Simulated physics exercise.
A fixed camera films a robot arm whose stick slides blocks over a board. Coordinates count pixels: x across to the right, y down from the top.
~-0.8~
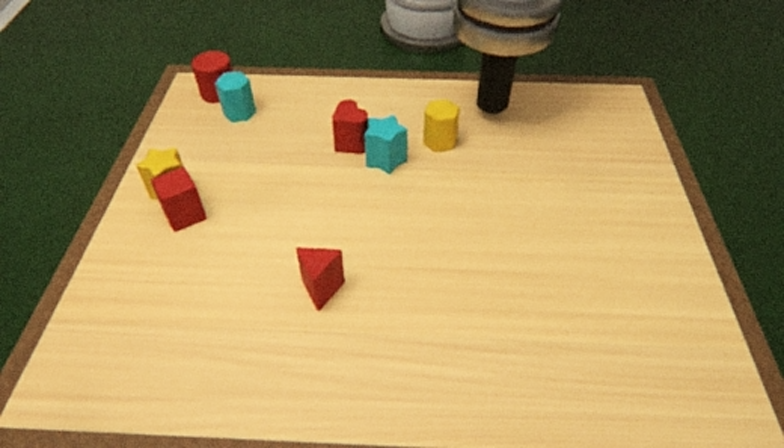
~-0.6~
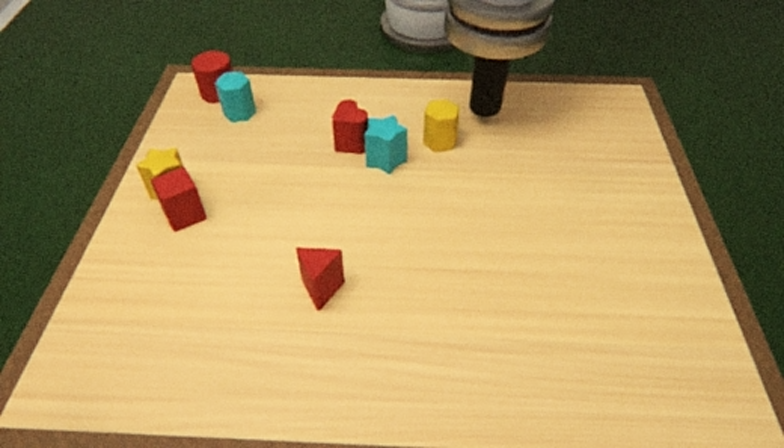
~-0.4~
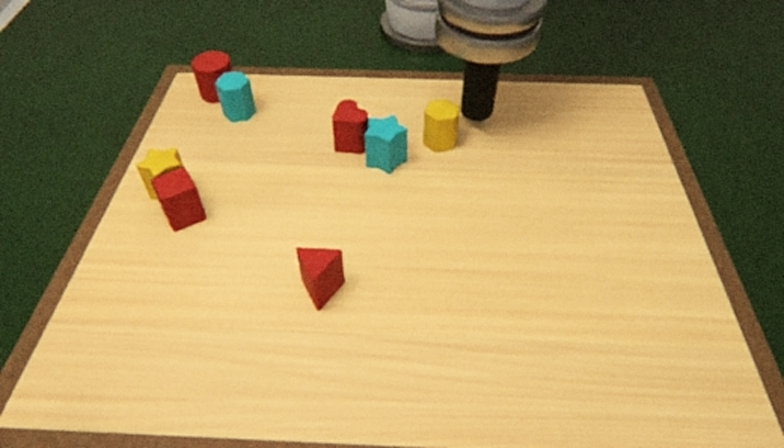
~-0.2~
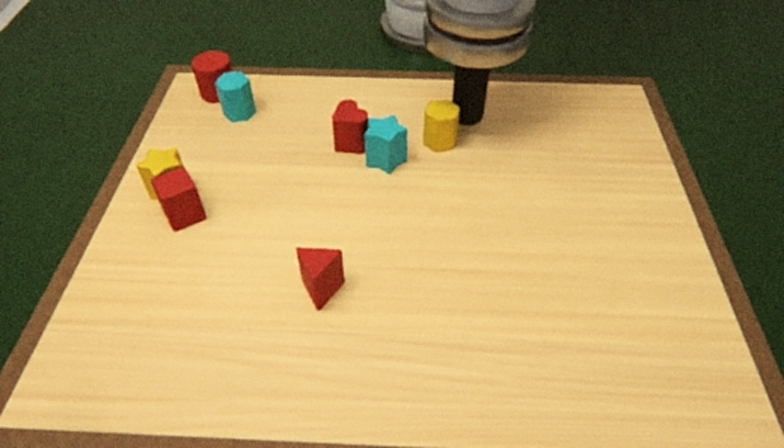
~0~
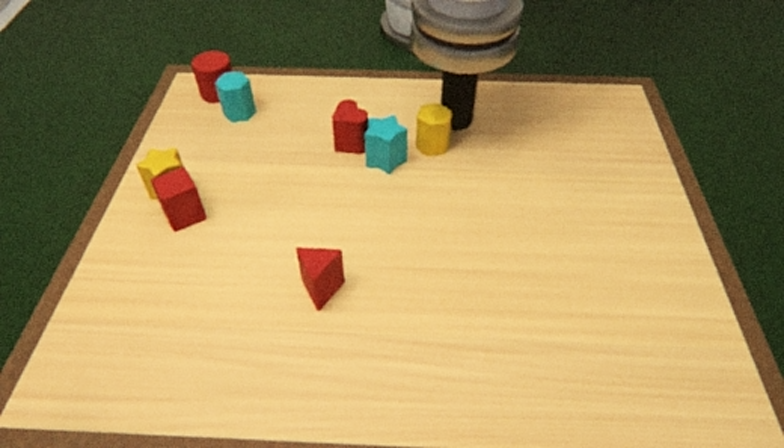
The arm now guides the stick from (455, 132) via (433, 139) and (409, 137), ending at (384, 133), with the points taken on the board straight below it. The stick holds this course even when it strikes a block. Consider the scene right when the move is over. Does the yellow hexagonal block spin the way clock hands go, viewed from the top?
No, it doesn't check out.
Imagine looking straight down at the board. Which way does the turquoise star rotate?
Short answer: Clockwise.
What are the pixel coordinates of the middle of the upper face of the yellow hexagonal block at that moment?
It comes to (408, 126).
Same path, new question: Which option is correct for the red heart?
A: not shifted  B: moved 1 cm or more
A (not shifted)
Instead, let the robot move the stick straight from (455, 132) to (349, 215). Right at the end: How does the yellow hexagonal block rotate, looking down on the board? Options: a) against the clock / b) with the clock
The one that fits is b, with the clock.
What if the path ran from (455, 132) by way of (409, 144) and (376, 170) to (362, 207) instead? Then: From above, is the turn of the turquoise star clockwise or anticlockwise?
That block twists clockwise.
The first path, step by step. Halfway along, stick at (421, 128); turquoise star at (376, 131), turned 15° clockwise; yellow hexagonal block at (410, 125), turned 20° anticlockwise.
At the end, stick at (384, 123); red heart still; turquoise star at (373, 132), turned 20° clockwise; yellow hexagonal block at (408, 126), turned 25° anticlockwise.
